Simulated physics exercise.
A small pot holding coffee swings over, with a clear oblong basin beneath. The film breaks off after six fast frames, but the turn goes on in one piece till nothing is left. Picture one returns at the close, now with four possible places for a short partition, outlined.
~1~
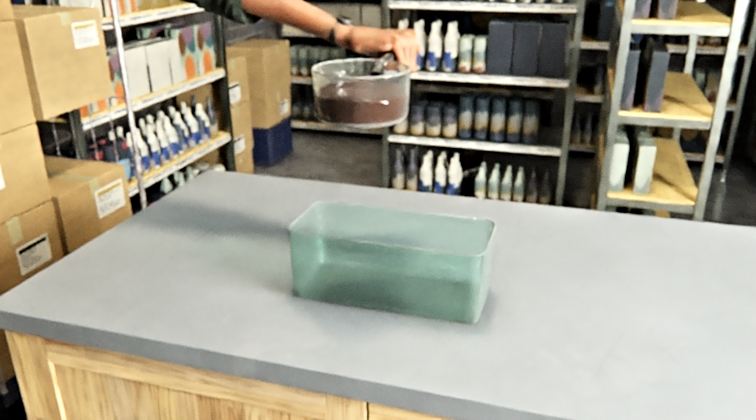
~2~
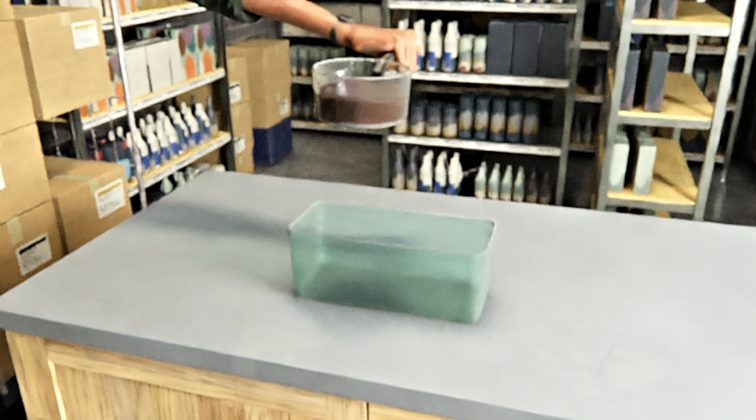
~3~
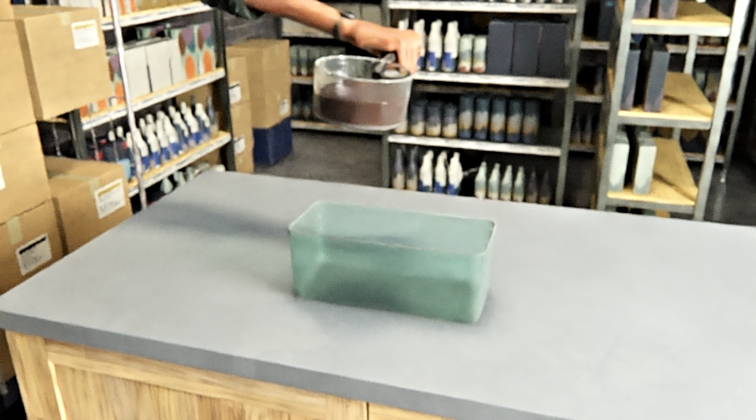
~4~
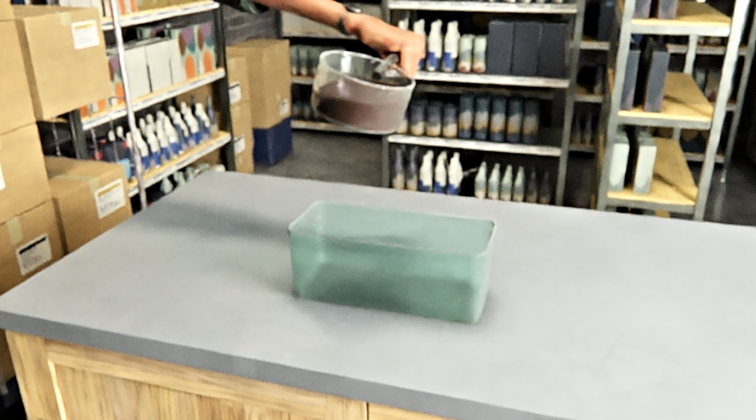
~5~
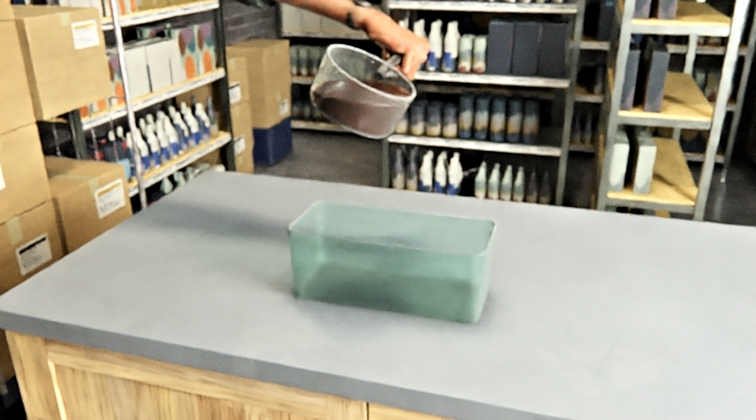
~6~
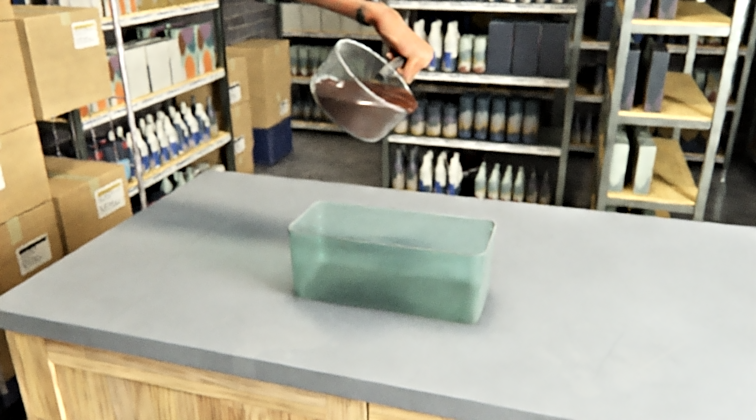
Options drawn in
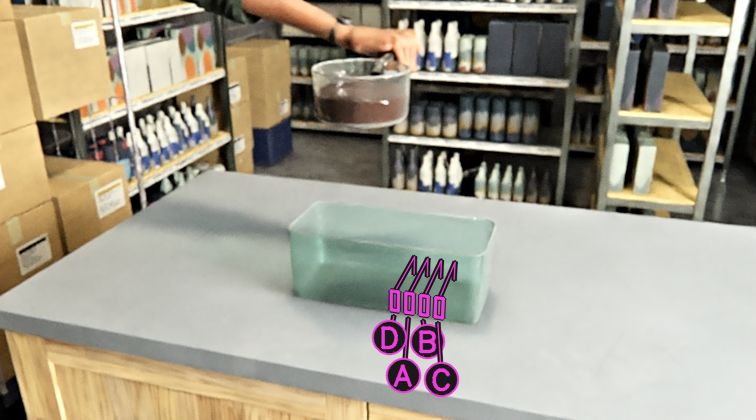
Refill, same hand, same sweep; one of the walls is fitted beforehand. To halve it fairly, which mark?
The best position is B.
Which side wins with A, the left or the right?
The right one.
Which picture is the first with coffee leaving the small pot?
Picture 6.
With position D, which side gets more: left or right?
The right one.
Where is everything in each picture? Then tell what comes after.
Upright, lip at (406, 70); basin from (295, 293) to (480, 322); nothing has left yet, in the first frame.
Upright, lip at (407, 71); nothing has left yet, in the second frame.
Tipped about 7°, lip at (409, 76); nothing has left yet, in the third frame.
Tipped about 16°, lip at (411, 85); nothing has left yet, in the fourth frame.
Tipped about 28°, lip at (412, 95); nothing has left yet, in the fifth frame.
Tipped about 41°, lip at (410, 107); coffee is over the lip, down to (410, 107), in the sixth frame.
In magenta, A at (408, 318); B at (423, 320); C at (437, 323); D at (393, 315).
With A, about 24 % ends left of the wall and 72 % right of it; 3 % is lost outside.
With B, about 48 % ends left of the wall and 49 % right of it.
With C, about 70 % ends left of the wall and 28 % right of it.
With D, about 13 % ends left of the wall and 84 % right of it; 3 % is lost outside.
